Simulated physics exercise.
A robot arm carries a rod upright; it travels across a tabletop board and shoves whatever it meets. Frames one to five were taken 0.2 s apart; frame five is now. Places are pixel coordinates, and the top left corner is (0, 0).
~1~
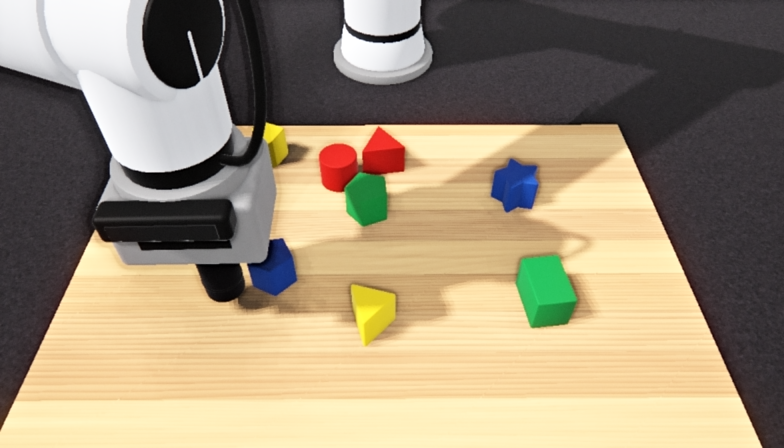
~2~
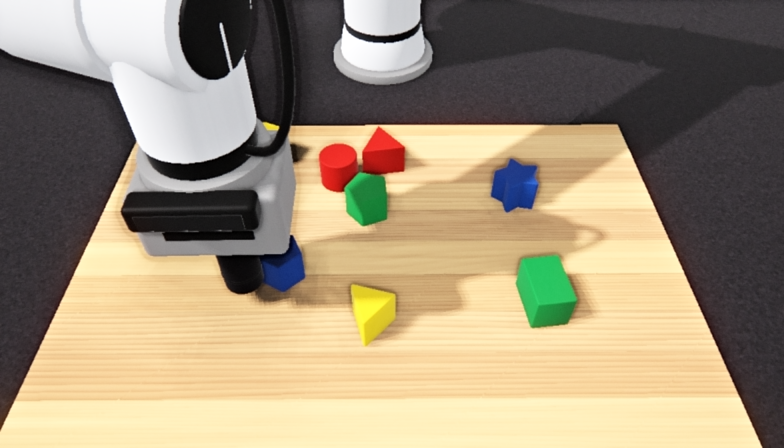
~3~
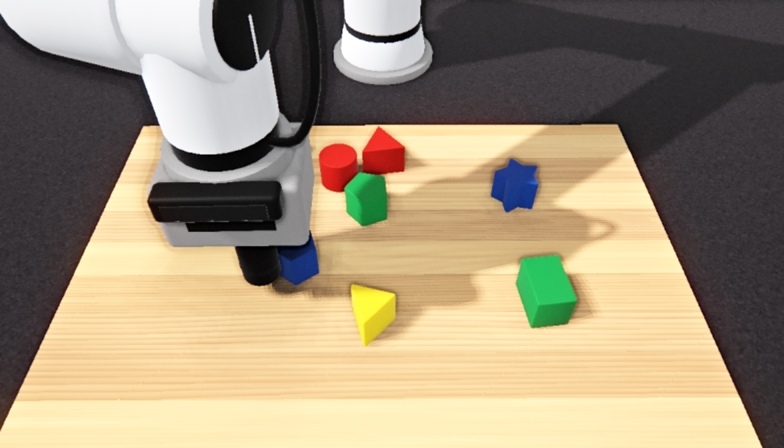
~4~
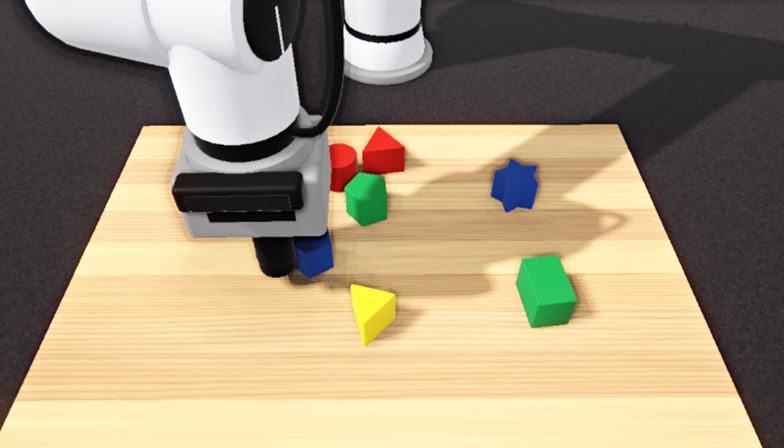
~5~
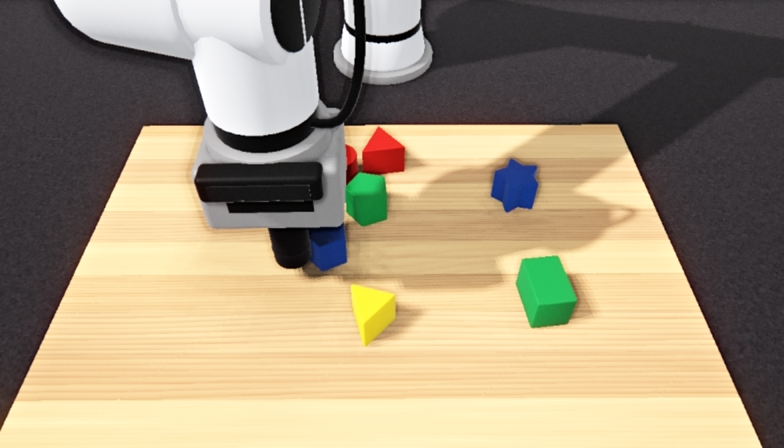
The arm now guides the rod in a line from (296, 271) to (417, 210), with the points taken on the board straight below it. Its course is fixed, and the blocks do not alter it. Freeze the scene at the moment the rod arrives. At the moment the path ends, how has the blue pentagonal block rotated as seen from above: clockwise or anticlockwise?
Looking down, it rotates clockwise.
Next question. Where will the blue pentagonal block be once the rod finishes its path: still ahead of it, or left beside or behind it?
Looking at the end of the path, the blue pentagonal block is still being driven ahead.
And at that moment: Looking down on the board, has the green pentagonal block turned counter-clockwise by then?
I believe so.
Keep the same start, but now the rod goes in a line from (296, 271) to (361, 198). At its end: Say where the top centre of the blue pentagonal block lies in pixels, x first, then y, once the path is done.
Its top middle is near (369, 209).
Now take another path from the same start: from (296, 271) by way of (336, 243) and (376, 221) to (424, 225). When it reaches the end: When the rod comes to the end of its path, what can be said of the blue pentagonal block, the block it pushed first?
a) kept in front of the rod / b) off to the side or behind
My pick is a.
On the path given first. One third of the way, rod (339, 235); blue pentagonal block (371, 212), turned 15° clockwise; green pentagonal block (372, 182), turned 20° anticlockwise.
Two thirds of the way, rod (380, 215); blue pentagonal block (414, 197), turned 35° clockwise; green pentagonal block (380, 177), turned 60° anticlockwise.
At the end, rod (418, 196); blue pentagonal block (454, 182), turned 55° clockwise; green pentagonal block (385, 171), turned 85° anticlockwise; red triangular piece not moved.
